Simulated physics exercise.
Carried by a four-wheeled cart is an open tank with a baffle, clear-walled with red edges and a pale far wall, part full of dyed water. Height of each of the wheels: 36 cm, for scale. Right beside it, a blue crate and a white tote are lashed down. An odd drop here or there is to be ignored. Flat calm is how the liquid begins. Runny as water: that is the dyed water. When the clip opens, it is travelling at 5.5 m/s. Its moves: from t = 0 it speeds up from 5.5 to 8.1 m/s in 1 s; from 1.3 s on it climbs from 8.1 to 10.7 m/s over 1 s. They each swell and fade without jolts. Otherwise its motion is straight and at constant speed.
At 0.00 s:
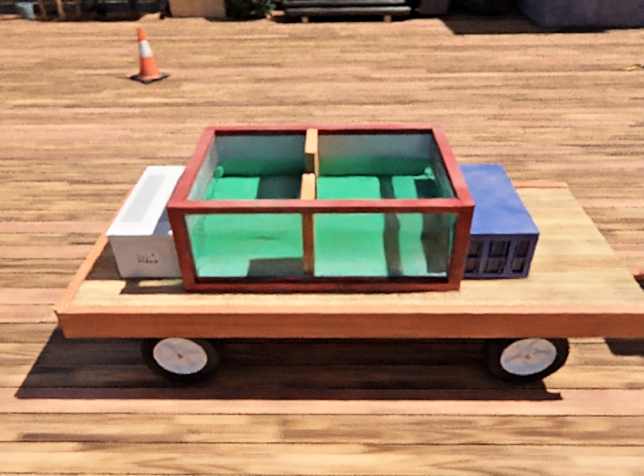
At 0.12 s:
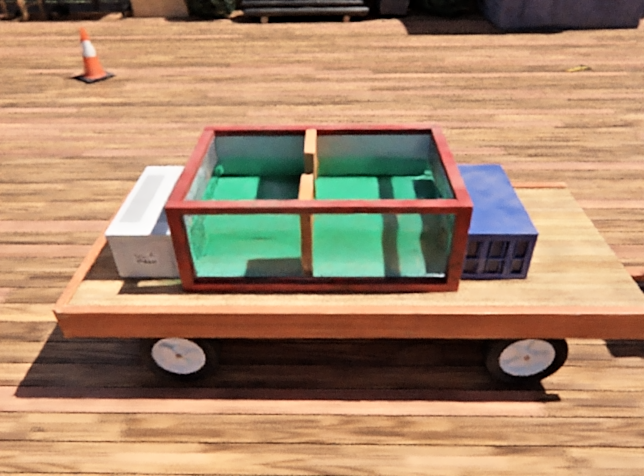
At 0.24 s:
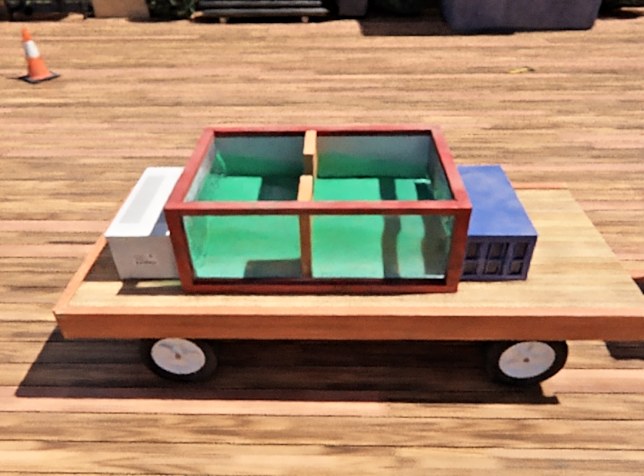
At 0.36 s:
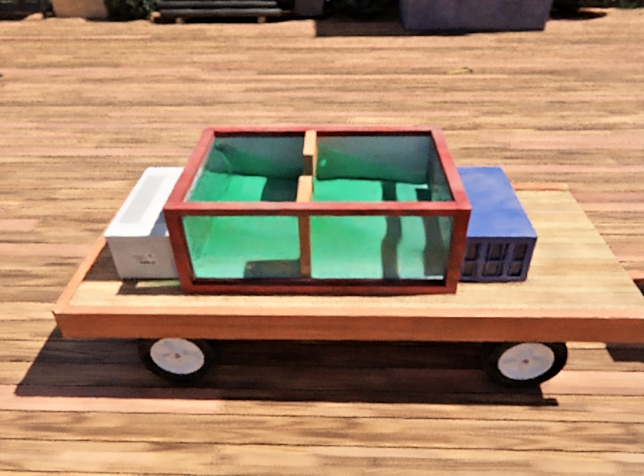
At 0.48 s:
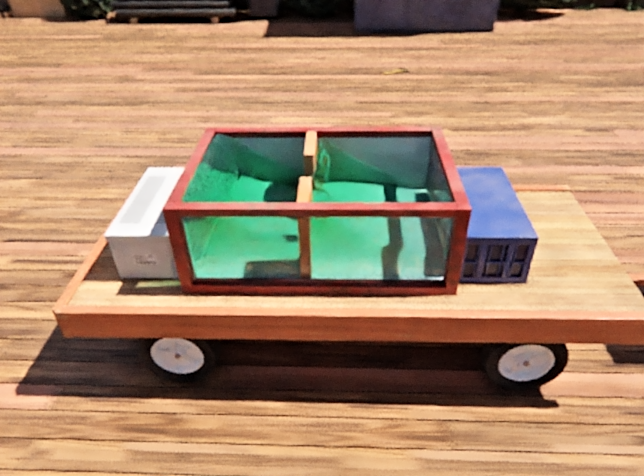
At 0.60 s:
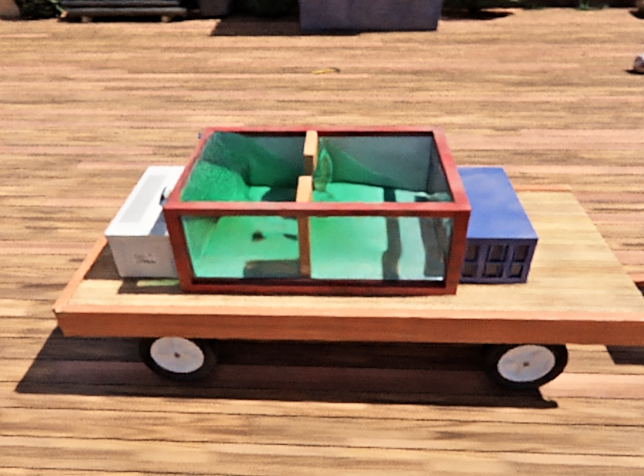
The clip opens on a wheeled cart carrying a red-edged clear tank of green liquid between a white tote and a blue crate, its surface level. The cart rolls right across planks as an orange cone slips out of view at left, and the liquid gradually climbs toward the tank's left end.
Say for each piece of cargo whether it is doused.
Looking at each: The blue crate remains untouched, and the white tote gets struck.
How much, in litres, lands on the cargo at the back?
About 5 L.
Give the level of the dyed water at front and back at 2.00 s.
The level sits near 6 cm in front and near 36 cm behind.
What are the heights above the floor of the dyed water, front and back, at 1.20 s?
I'd say some 20 centimetres in front and some 34 centimetres behind.
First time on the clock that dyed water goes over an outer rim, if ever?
Looks like it happens close to 0.8 s in.
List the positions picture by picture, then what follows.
In the first picture, the dyed water reaches (416, 162) at the front end; it reaches (231, 163) at the back end; no slope yet; board top at (308, 187) and (310, 153); the front is on the right, levels are read along the far wall; the blue crate stands at the front; the white tote stands at the back; a wheel hub at (179, 361).
In the second picture, the dyed water reaches (415, 162) at the front end; it reaches (230, 163) at the back end; no slope yet.
In the third picture, the dyed water reaches (414, 170) at the front end; it reaches (229, 158) at the back end; it is heaped 5° towards the back.
In the fourth picture, the dyed water reaches (413, 178) at the front end; it reaches (228, 153) at the back end; it is heaped 9° towards the back.
In the fifth picture, the dyed water reaches (413, 186) at the front end; it reaches (227, 143) at the back end; it is heaped 15° towards the back.
In the sixth picture, the dyed water reaches (413, 191) at the front end; it reaches (227, 134) at the back end; it is heaped 19° towards the back; a wheel hub at (175, 360).
Then, 1.20 s in, it stands 33 cm high behind and 19 cm in front; 3 per cent has gone over the back.
Then, 2.00 s in, it stands 36 cm high behind and 6 cm in front; 3 per cent has gone over the back.
Then, 2.80 s in, it stands 26 cm high behind and 27 cm in front; 4 per cent has gone over the back.
Then, 5.28 s in, 4 per cent has gone over the back; the blue crate has caught nothing and the white tote 5 litres.
